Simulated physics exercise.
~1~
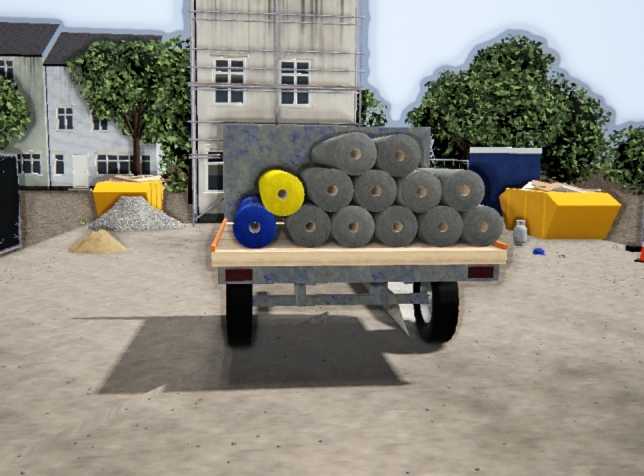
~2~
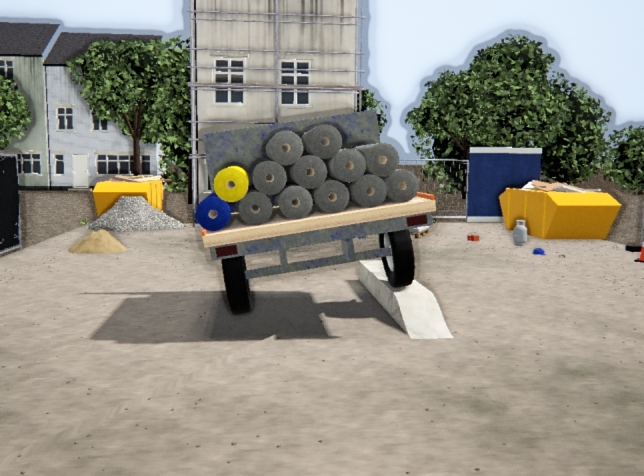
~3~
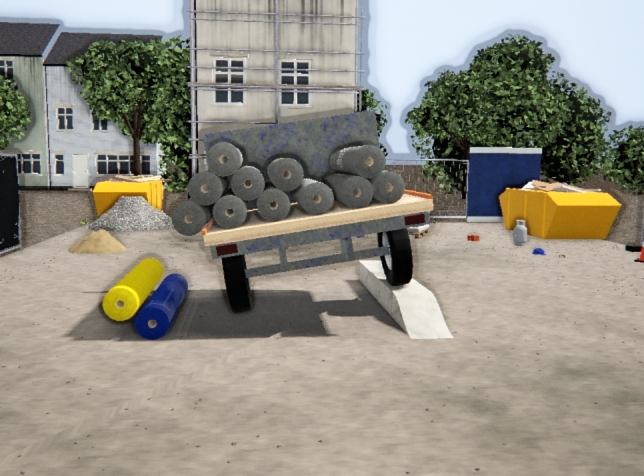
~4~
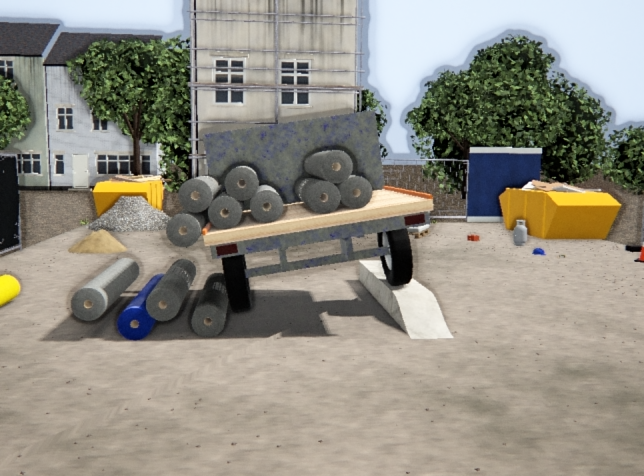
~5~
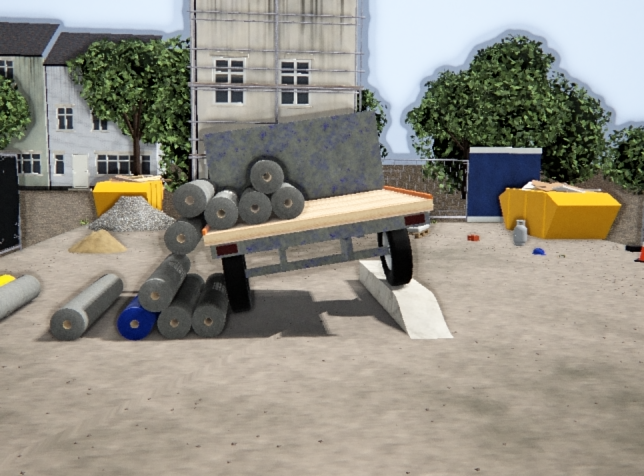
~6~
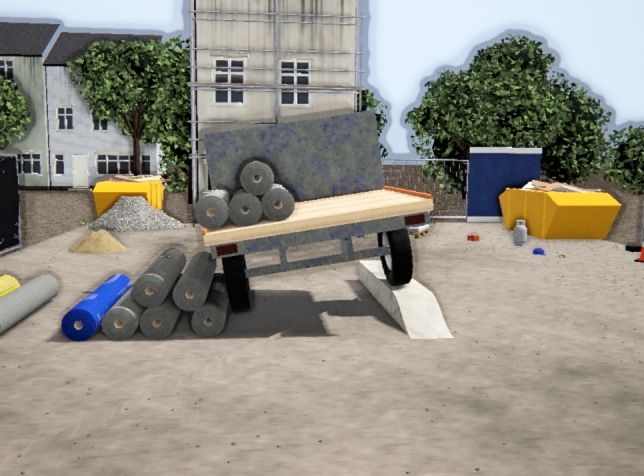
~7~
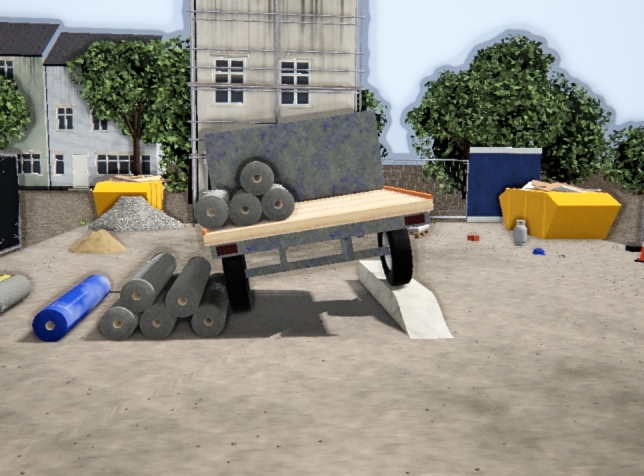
On a sandy building site with yellow skips and a scaffolded house behind, a flat trailer stands stacked with grey rolls, plus a blue and a yellow one at the left end. One wheel climbs a concrete ramp on the right, tipping the deck to the left. The blue and yellow rolls drop off the low side first, and grey ones tumble after them. The yellow roll travels away to the left edge of the view, while the blue one is shifted left beside a growing heap. Finally, four grey rolls remain on the tilted deck, with the rest on the ground.
